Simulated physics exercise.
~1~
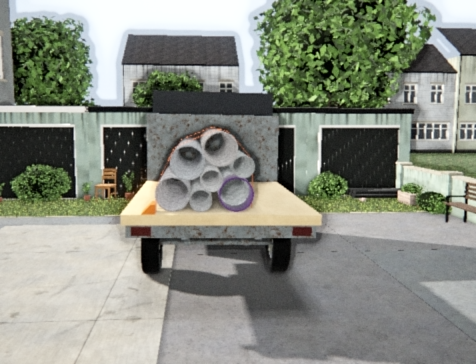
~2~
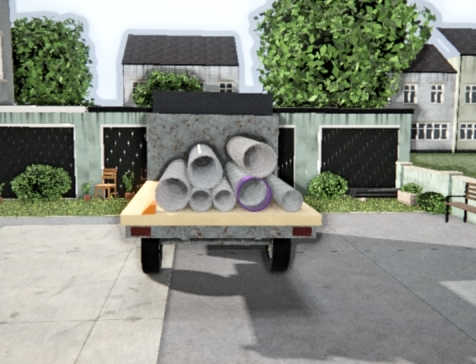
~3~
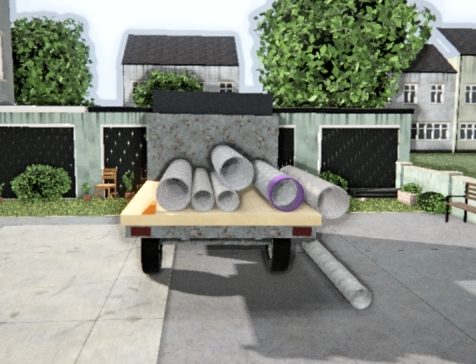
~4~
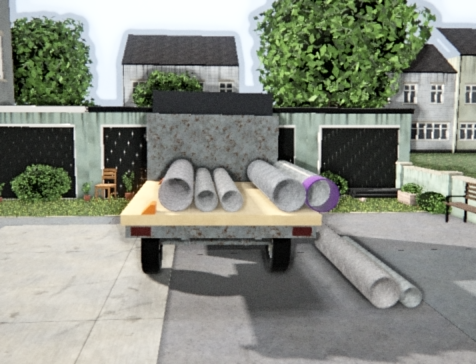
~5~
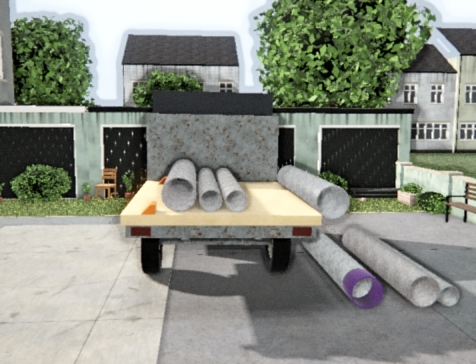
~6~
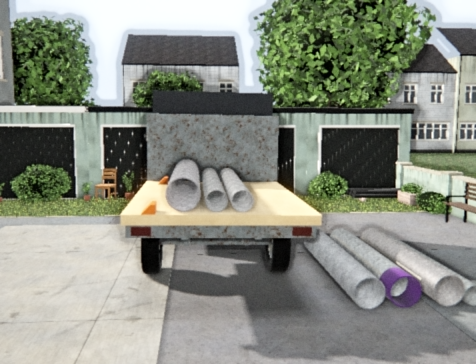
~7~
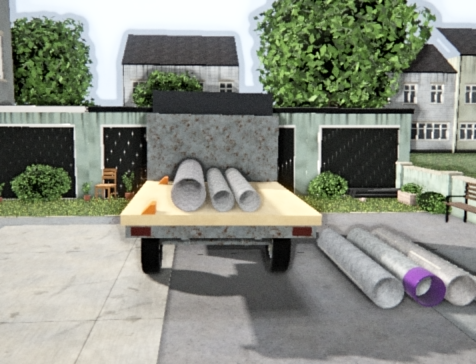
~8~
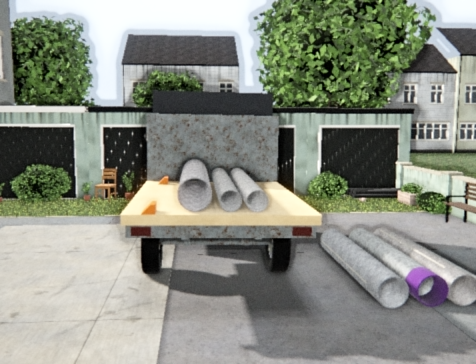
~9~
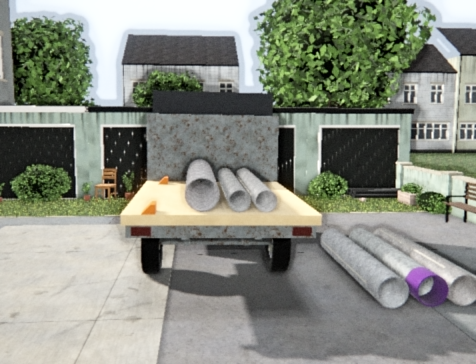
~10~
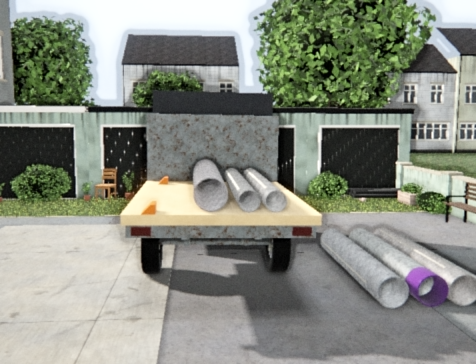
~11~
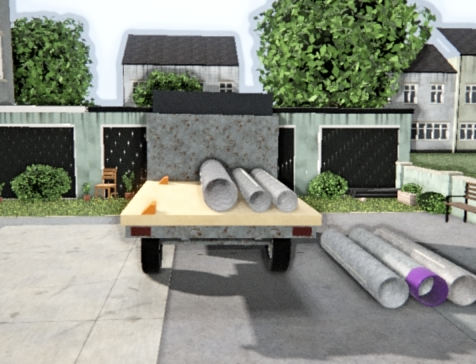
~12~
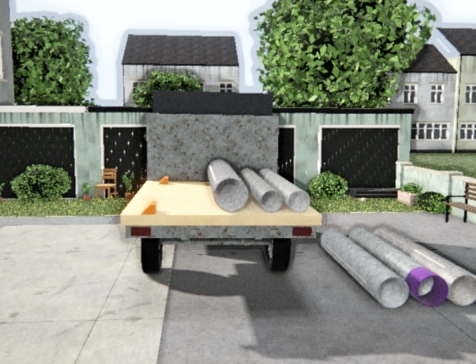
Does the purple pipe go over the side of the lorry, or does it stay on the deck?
The purple pipe goes over the right side of the lorry and ends up on the ground among the other fallen pipes.
